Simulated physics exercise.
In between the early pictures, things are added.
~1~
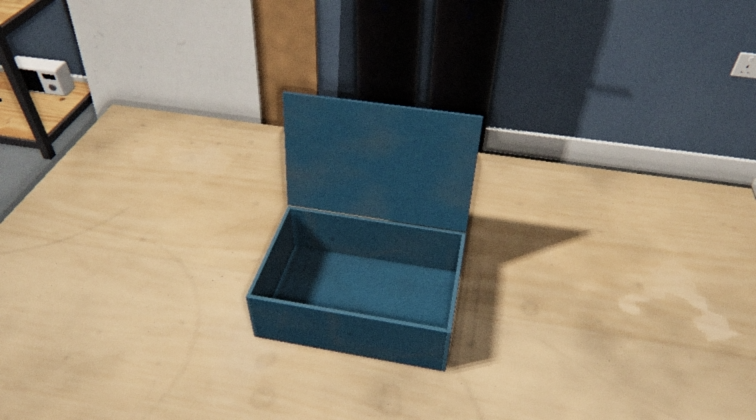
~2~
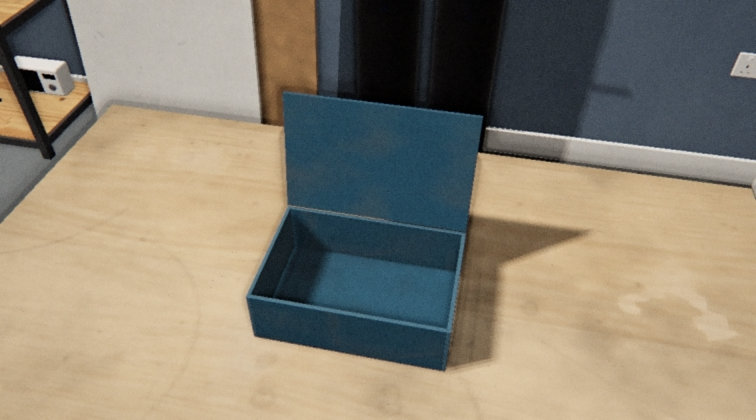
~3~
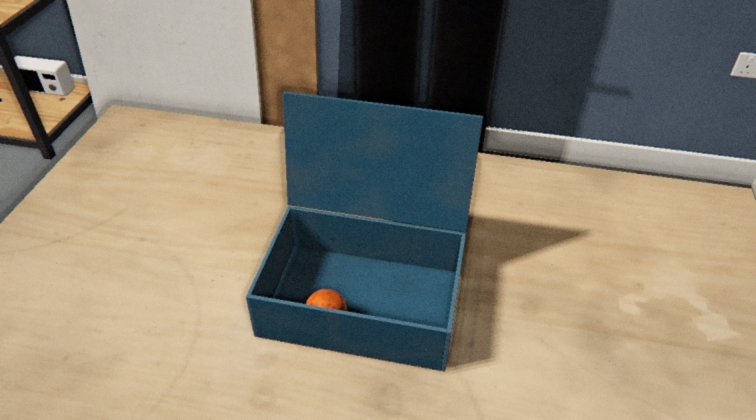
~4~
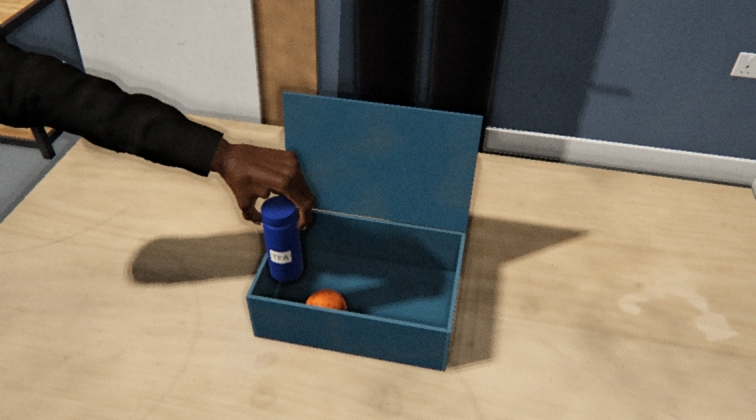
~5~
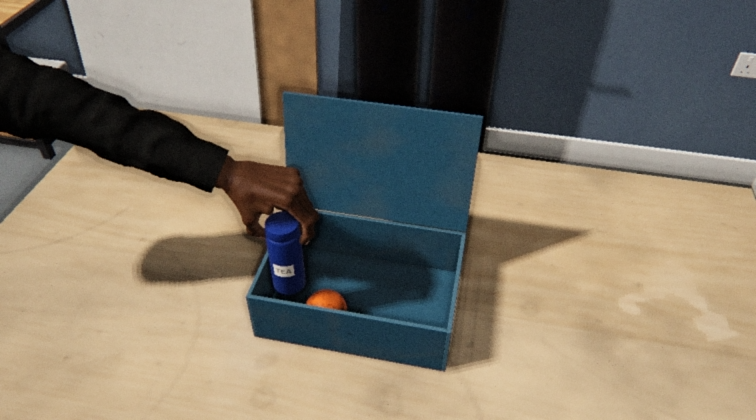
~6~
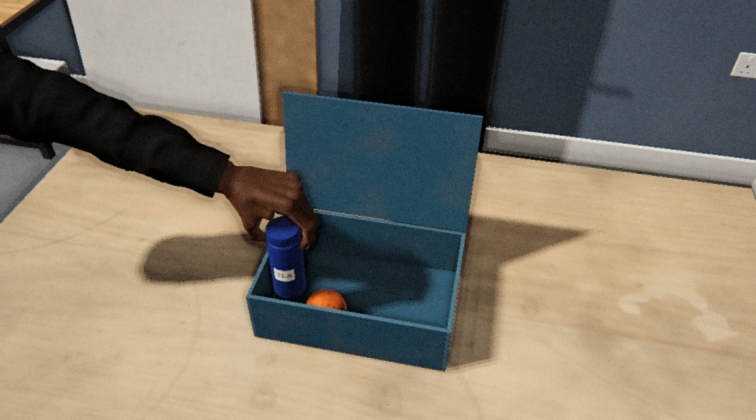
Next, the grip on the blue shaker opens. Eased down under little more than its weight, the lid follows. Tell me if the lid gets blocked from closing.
It gets blocked and stays up.
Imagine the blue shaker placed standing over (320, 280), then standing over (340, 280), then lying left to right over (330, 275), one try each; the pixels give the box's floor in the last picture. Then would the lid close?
First try: It gets propped open; second try: It gets propped open; third try: It comes fully down.
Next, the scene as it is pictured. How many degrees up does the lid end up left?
Lid angle from rim - close to 16°.
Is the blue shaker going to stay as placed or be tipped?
It stays as placed.
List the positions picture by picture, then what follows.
In the first frame, the last thing is not in view yet.
In the second frame, the last thing is not in view yet.
In the third frame, the last thing is not in view yet.
In the fourth frame, on its way; blue shaker (283, 240).
In the fifth frame, on its way; blue shaker (286, 254).
In the sixth frame, in place under the hand; blue shaker (286, 258).
Then, 1.00 s after the last picture, lid starting down; blue shaker slid about its own width near (290, 288).
Then, 1.60 s after the last picture, lid 54° above the rim; blue shaker slid about its own width near (290, 288).
Then, 2.00 s after the last picture, lid 16° above the rim; blue shaker slid about its own width near (290, 288).
At rest, lid 16° above the rim; moved from the start, blue shaker; orange ball in place. Seen from the same camera at the end, blue shaker near (290, 288).
